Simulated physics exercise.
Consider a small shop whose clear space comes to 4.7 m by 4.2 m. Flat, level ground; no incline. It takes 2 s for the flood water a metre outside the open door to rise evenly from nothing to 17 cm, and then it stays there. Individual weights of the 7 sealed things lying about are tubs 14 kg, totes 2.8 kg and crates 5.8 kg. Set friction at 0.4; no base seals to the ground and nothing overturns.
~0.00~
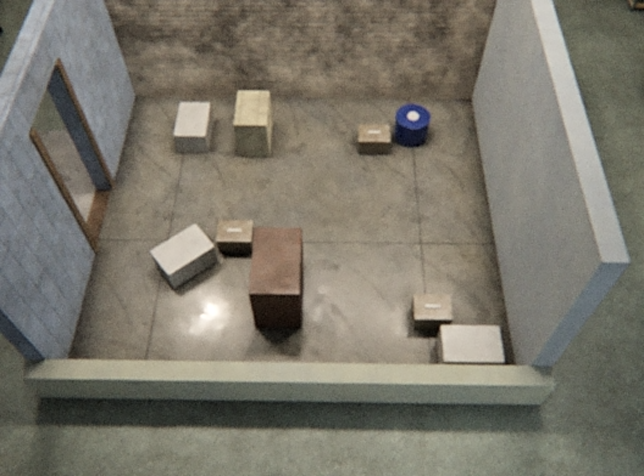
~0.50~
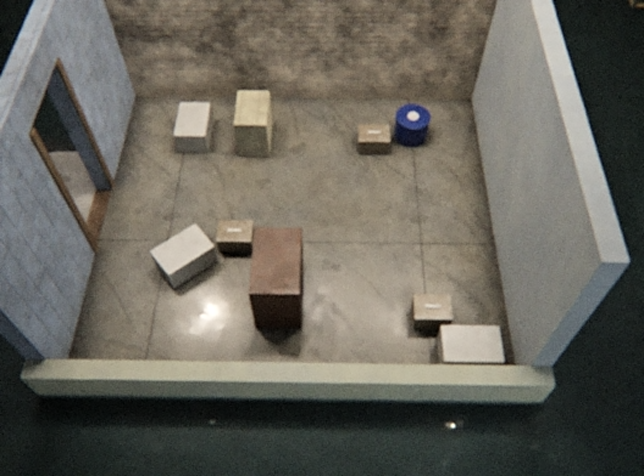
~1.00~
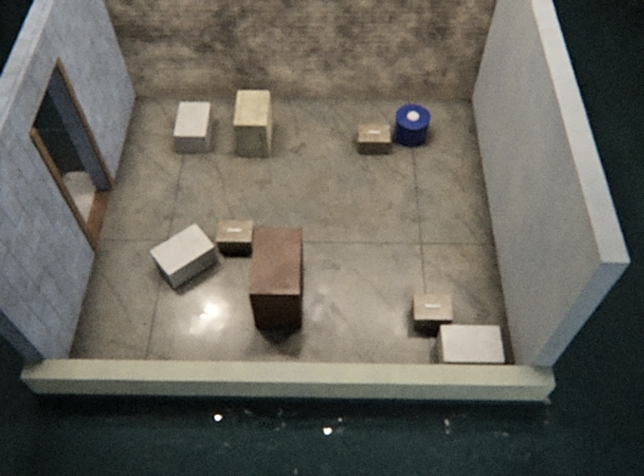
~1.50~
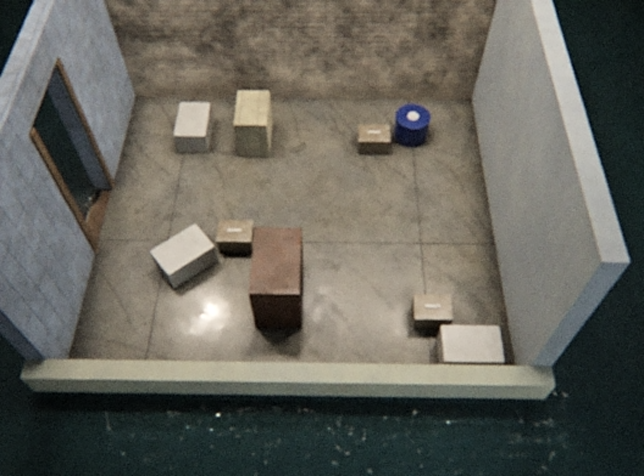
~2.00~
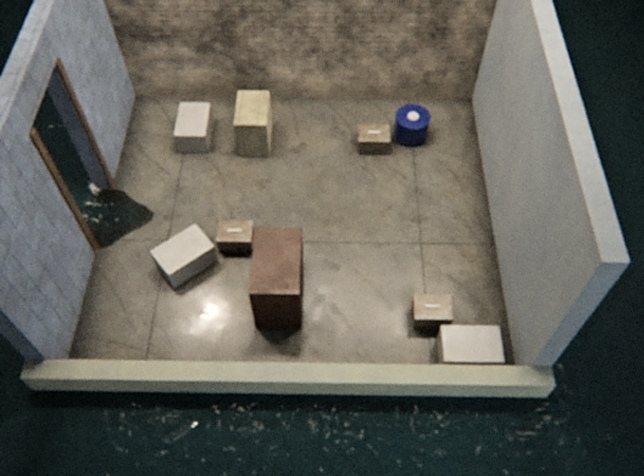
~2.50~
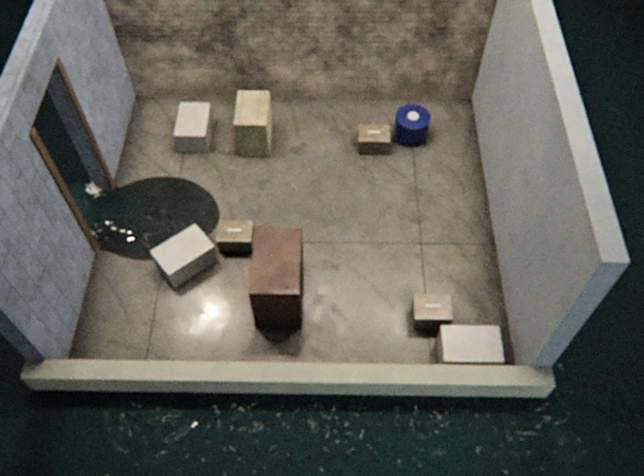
In a small shop with scattered boxes and a blue tub near the back wall, dark water surrounded the outside, then spread through the left doorway across the floor, while everything inside stayed put.
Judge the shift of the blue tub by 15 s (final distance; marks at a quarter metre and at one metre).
I'd say it remains nearby.
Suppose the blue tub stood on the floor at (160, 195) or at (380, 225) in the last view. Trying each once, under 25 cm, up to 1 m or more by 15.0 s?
From the first spot it would drift a bit, and from the second it would stay roughly in place.
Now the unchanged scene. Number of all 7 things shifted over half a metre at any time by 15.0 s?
6.
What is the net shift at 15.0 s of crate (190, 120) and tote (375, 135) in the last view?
Net displacement, in order: 50 cm; 80 cm.
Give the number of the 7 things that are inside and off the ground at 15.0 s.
At that instant the tally stands at 6.
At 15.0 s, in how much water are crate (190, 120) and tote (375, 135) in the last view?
About 4 and 8 cm.
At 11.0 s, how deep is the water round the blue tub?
5 cm or so.
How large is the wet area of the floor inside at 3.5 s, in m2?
Close to 5.5 m2, I'd say.
After 3.5 s the blue tub is near (413, 116), 0.0 m from its start, aground; 0 afloat.
After 6.8 s the blue tub is near (413, 116), 0.0 m from its start, aground; 2 afloat.
After 11.0 s the blue tub is near (413, 116), 0.0 m from its start, aground; 6 afloat.
After 15.0 s the blue tub is near (413, 116), 0.0 m from its start, aground; 6 afloat.
